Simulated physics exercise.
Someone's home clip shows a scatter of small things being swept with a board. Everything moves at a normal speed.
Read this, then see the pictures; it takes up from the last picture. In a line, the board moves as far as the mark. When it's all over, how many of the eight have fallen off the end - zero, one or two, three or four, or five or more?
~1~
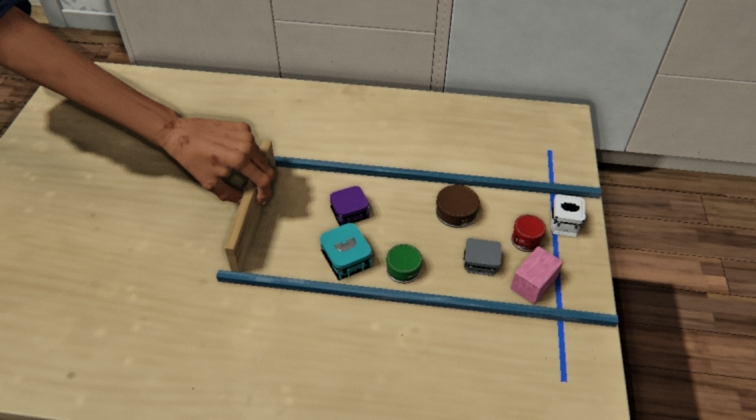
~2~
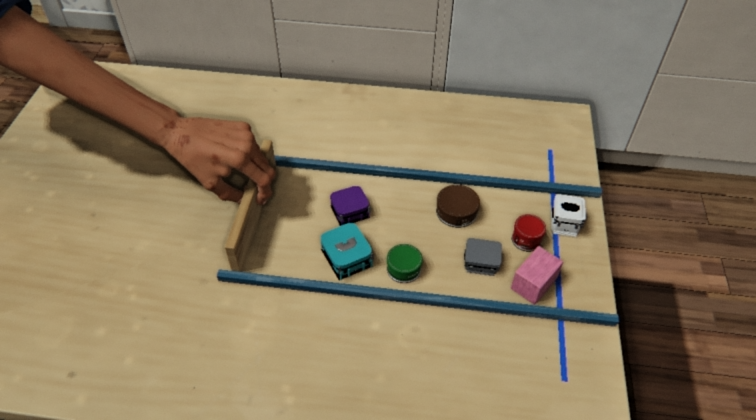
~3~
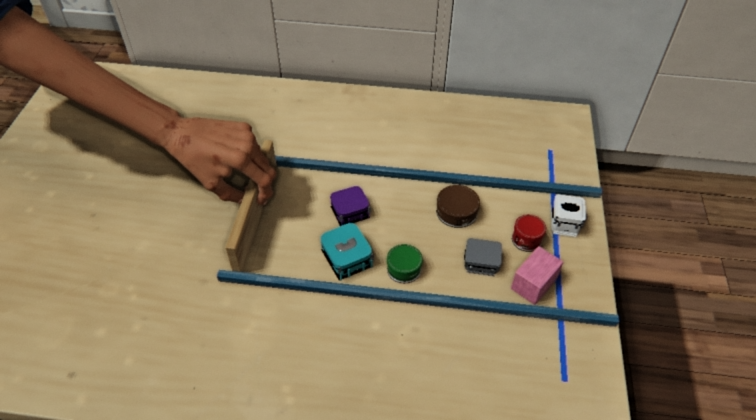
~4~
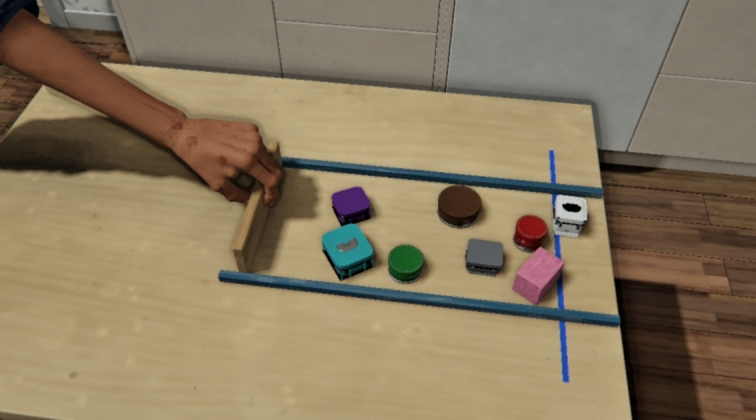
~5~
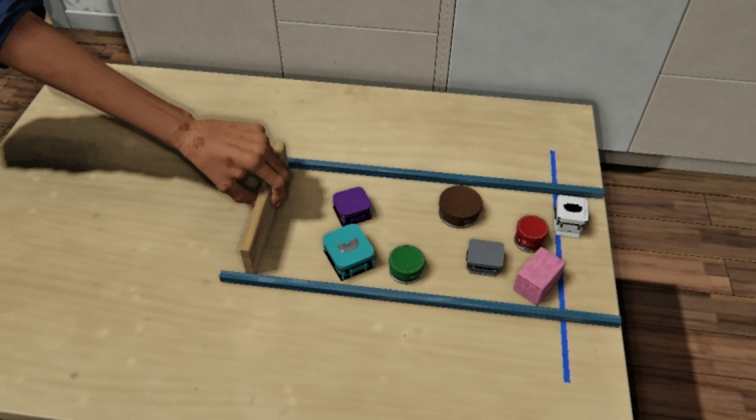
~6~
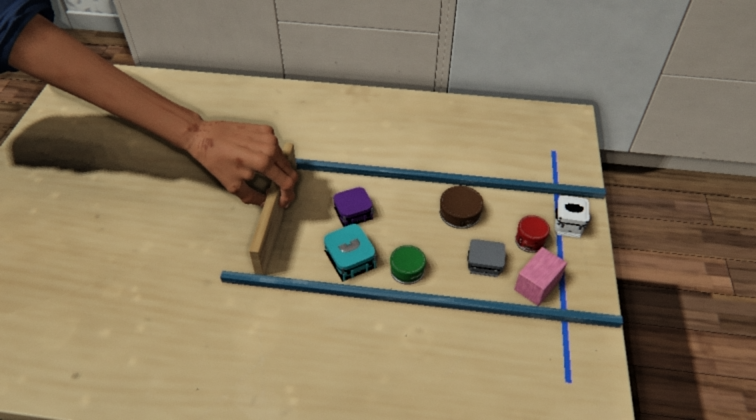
Three or four have fallen off.
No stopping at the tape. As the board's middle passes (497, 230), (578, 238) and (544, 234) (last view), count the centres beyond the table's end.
First 0, then 5, then 1.
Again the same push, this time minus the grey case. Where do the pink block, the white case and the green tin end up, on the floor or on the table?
Pink block gone, white case gone, green tin gone.
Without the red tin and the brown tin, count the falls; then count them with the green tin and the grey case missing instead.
The count is 2 in the first case and 1 in the second.
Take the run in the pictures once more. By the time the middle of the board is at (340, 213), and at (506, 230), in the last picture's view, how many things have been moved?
Counts: 2 / 8.
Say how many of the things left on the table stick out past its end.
2 in all.
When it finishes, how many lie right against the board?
Number: 3.
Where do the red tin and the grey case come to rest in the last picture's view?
The first one ends at (612, 239), the second at (616, 268).
Soon after, none off yet; white case at rest near (571, 216); pink block at rest near (541, 276); red tin at rest near (532, 234).
After that, none off yet; white case at rest near (571, 216); pink block displaced a little near (563, 280); red tin at rest near (534, 232).
In the end, the number that fall off is three or four; gone, green tin, pink block and white case.
